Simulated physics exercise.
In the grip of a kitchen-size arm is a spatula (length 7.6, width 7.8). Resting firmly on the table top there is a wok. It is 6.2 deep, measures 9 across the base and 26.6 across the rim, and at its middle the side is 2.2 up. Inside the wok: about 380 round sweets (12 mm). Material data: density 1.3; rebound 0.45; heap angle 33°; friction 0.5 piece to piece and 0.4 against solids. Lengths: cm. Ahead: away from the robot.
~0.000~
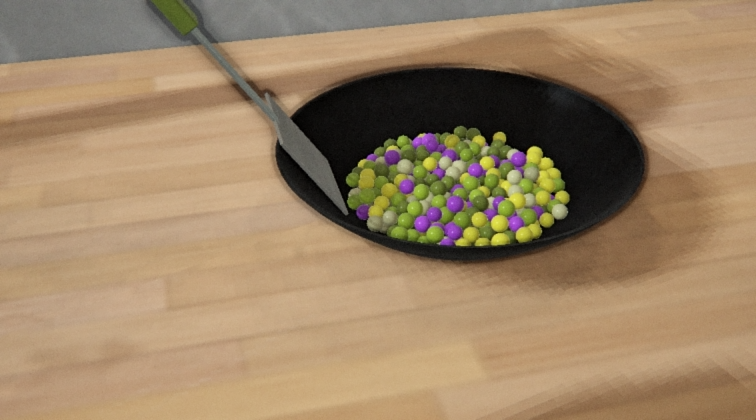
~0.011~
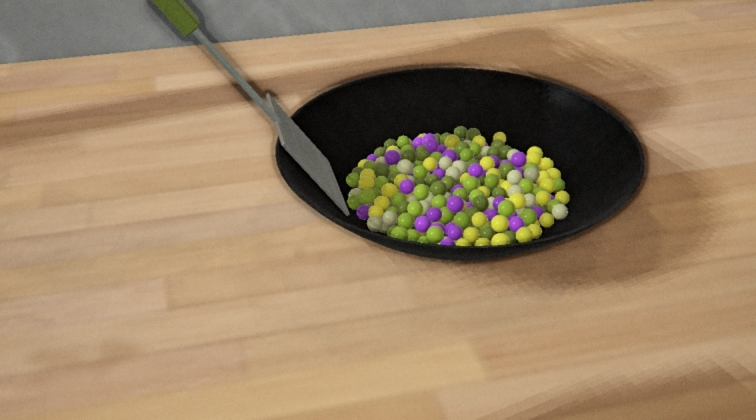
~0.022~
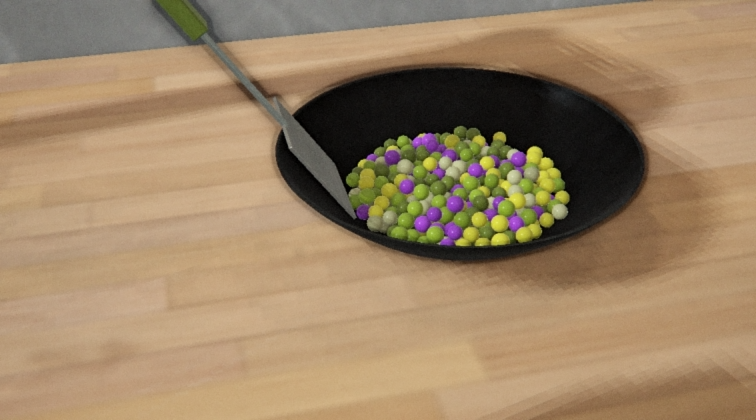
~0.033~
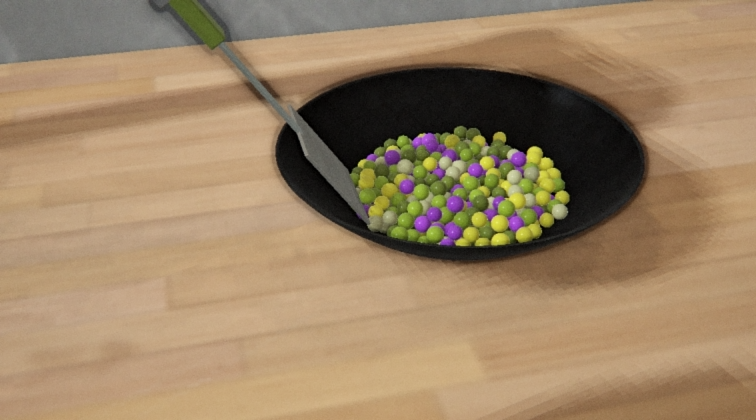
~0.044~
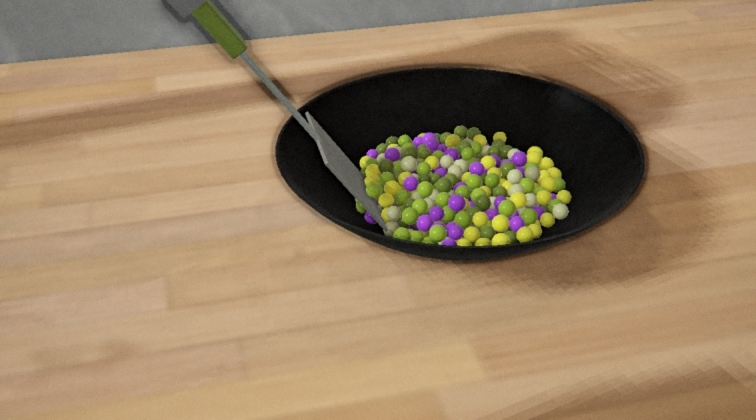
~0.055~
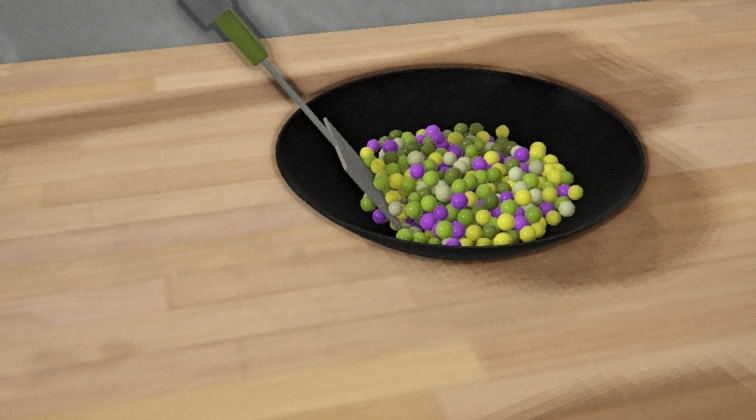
A spatula slides rightward into a black wok, nudging a pile of colourful round sweets.
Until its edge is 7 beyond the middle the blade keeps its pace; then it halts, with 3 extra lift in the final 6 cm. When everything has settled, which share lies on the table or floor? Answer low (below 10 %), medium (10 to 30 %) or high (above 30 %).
High.
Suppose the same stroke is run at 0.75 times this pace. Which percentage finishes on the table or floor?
Around 35 percent would finish on the table or floor.
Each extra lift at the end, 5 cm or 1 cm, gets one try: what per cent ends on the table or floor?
Result, in order: Approx. 35 % and 45 %.
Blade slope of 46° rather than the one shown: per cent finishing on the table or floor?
In that case, around 45 percent would end up on the table or floor.
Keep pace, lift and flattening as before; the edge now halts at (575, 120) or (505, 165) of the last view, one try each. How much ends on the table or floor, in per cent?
First try roughly 50 percent, second roughly 20 percent.
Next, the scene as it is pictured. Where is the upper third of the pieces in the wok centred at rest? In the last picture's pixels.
Around (542, 156).
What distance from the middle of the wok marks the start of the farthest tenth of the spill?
Some 60 cm from the centre.
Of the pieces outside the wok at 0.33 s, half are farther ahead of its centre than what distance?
I'd say some 24 centimetres.
By 0.09 s, sloping 56°, highest piece 7 above the table; 380 in the wok.
By 0.12 s, sloping 56°, highest piece 9 above the table; 380 in the wok.
By 0.33 s, sloping 56°, highest piece 19 above the table; 232 in the wok, 44 on the table or floor, 104 on the blade or in flight.
By 1.38 s, sloping 56°, highest piece 5 above the table; 231 in the wok, 149 on the table or floor.
Final count, 231 in the wok, 149 on the table or floor. That is 39 % on the table or floor.
